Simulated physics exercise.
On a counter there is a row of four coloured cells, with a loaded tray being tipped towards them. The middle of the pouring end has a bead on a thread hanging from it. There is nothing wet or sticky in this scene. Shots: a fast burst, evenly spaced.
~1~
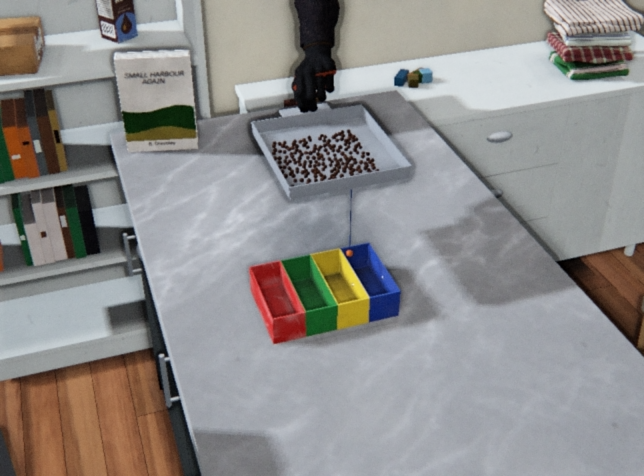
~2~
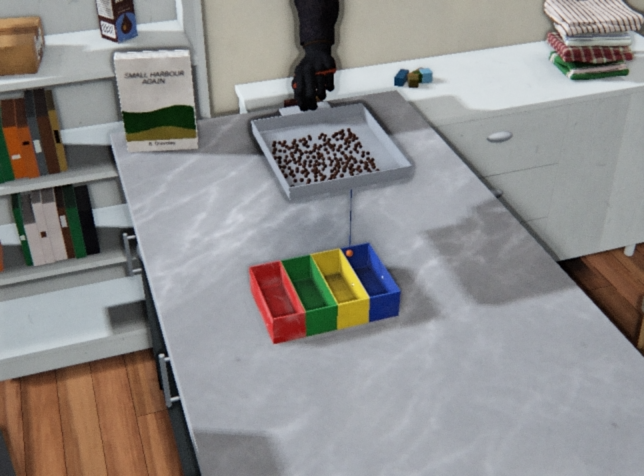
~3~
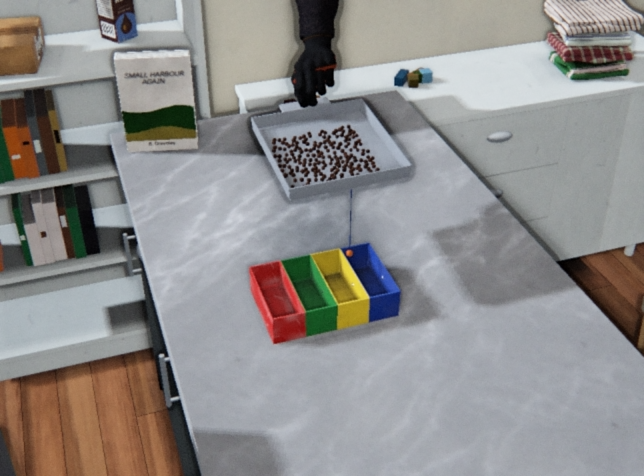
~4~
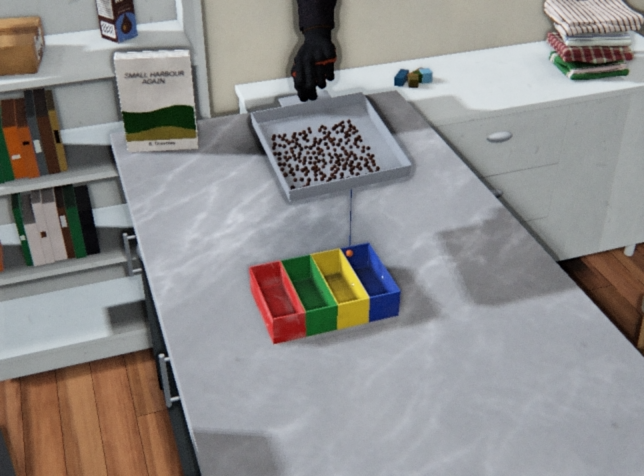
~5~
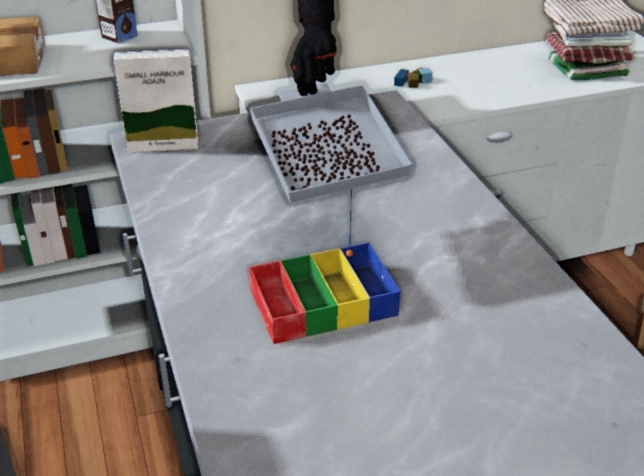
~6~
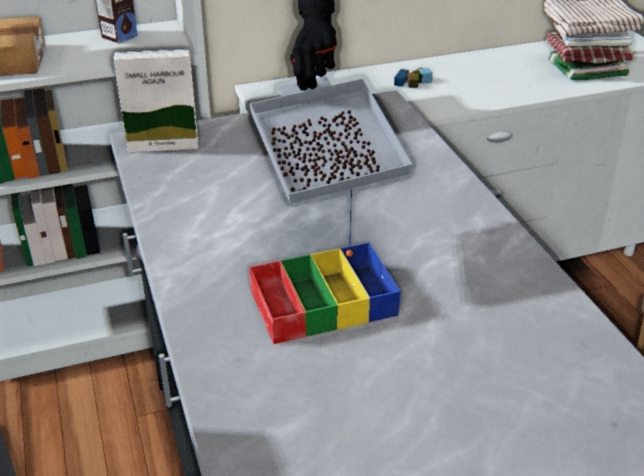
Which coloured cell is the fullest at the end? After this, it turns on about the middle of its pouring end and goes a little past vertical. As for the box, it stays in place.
The green one.
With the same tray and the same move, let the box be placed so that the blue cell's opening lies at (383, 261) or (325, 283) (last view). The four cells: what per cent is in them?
Roughly 100 per cent the first time and 90 per cent the second.
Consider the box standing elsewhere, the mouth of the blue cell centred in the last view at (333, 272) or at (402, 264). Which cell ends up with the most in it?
The first placement favours the cell in yellow, while the second favours the cell in red.
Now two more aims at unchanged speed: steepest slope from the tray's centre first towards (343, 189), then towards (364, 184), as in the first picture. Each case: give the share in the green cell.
30 % then 0 %, roughly.
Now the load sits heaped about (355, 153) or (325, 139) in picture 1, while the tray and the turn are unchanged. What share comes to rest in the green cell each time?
The first start yields 50 per cent, the second 70 per cent.
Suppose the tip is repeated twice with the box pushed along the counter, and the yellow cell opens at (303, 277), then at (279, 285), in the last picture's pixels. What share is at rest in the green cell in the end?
Close to 0 in a hundred, then close to 0 in a hundred.
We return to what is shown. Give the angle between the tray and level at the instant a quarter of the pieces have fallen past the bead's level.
About 110° of tilt.
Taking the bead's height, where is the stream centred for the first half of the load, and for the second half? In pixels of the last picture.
I'd say around (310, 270) at first, then around (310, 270).
Soon after the last picture, tray tipped steeply; all on the tray.
A little later, tray tipped right over; nearly all on the tray; a stray few in the red cell; a stray few falling or outside the box.
Later still, tray tipped past a quarter turn; about two thirds in the green cell; about a quarter in the yellow cell; a small part in the red cell; a small part in the blue cell; a stray few falling or outside the box.
At rest, tray tipped past a quarter turn; about two thirds in the green cell; about a quarter in the yellow cell; a small part in the red cell; a small part in the blue cell; a stray few outside the box.
